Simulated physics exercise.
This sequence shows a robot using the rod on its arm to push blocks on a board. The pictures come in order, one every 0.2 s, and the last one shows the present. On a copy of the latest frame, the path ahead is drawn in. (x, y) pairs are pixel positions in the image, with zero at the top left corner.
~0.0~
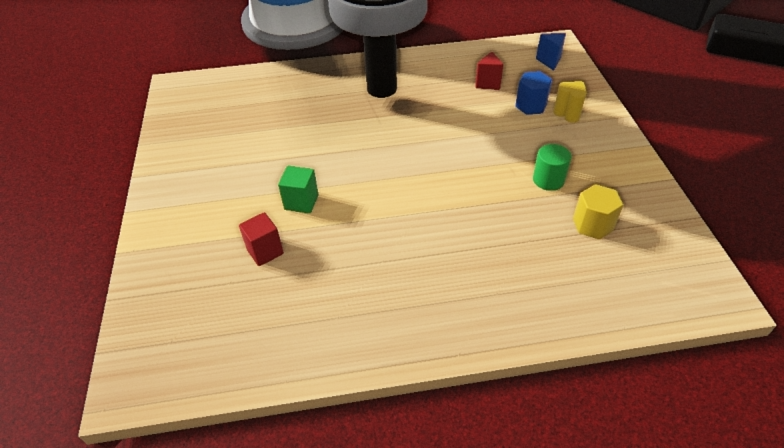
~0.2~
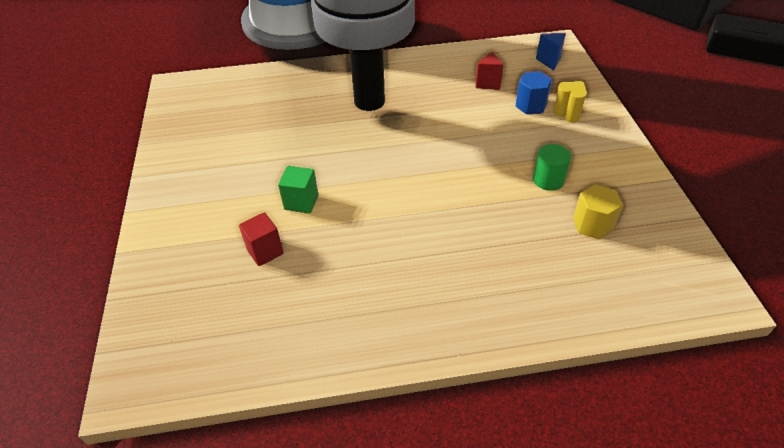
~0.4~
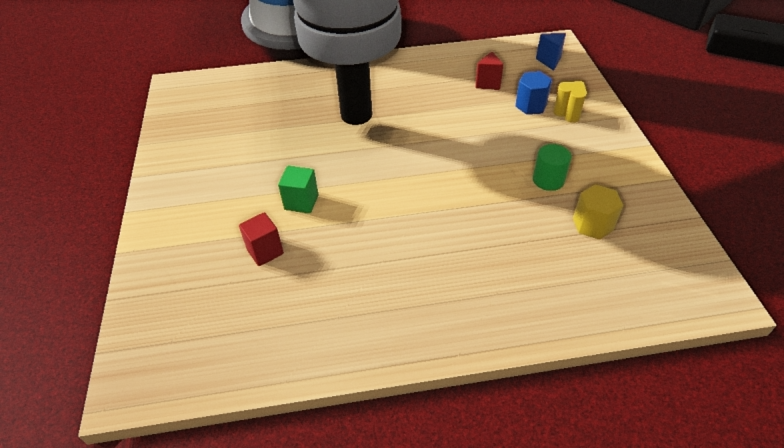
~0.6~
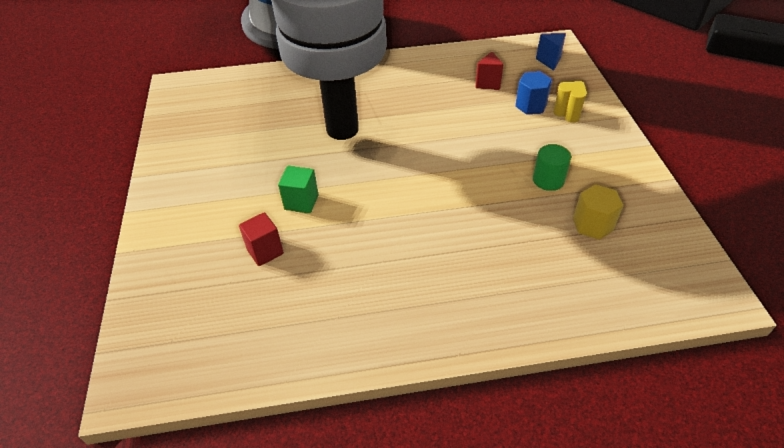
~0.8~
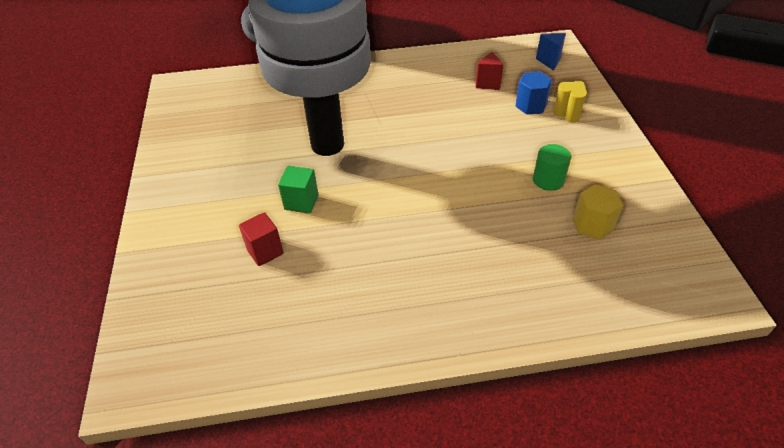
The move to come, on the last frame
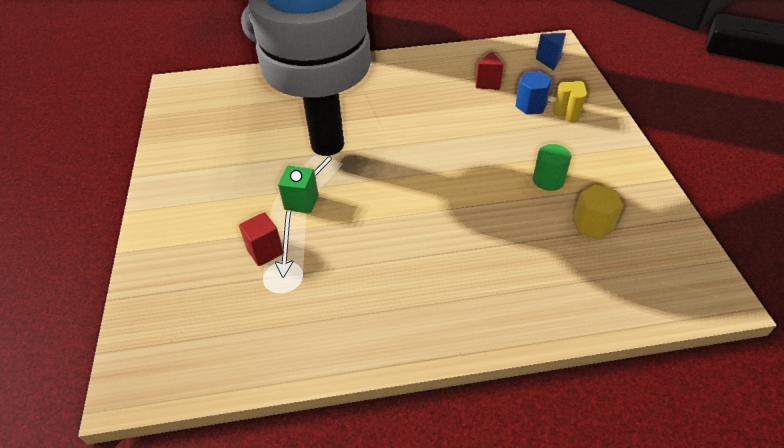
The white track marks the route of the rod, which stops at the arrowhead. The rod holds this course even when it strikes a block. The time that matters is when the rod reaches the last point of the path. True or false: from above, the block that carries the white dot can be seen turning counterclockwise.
Verdict: True.
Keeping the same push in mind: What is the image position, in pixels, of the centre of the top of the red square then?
Located at (238, 255).
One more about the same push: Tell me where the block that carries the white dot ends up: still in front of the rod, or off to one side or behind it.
It keeps leading.
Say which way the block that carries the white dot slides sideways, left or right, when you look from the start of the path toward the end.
The block that carries the white dot goes left.
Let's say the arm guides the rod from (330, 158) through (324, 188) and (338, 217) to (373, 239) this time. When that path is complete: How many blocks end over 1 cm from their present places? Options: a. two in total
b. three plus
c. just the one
The answer is c.
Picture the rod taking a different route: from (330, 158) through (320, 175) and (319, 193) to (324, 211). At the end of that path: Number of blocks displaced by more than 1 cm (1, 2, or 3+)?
The way I see it, the answer is one.
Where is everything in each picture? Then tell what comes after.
In the first frame, rod's lower end (382, 89); red square (258, 226); green square (296, 176).
In the second frame, rod (370, 102); blocks still.
In the third frame, rod (357, 116); blocks still.
In the fourth frame, rod (343, 130); blocks still.
In the fifth frame, rod (328, 145); red square (258, 226); green square (296, 176).
Drawn move, from (330, 158) over (299, 190) and (287, 230) to (283, 277); the dot is on the green square.
On the path given first. One third of the way, rod (296, 178); green square (289, 188), turned 20° anticlockwise.
Two thirds of the way, rod (284, 218); red square (253, 232), turned 20° clockwise; green square (286, 231), turned 30° anticlockwise.
At the end, rod (280, 265); red square (238, 255), turned 105° clockwise; green square (294, 278), turned 55° anticlockwise.
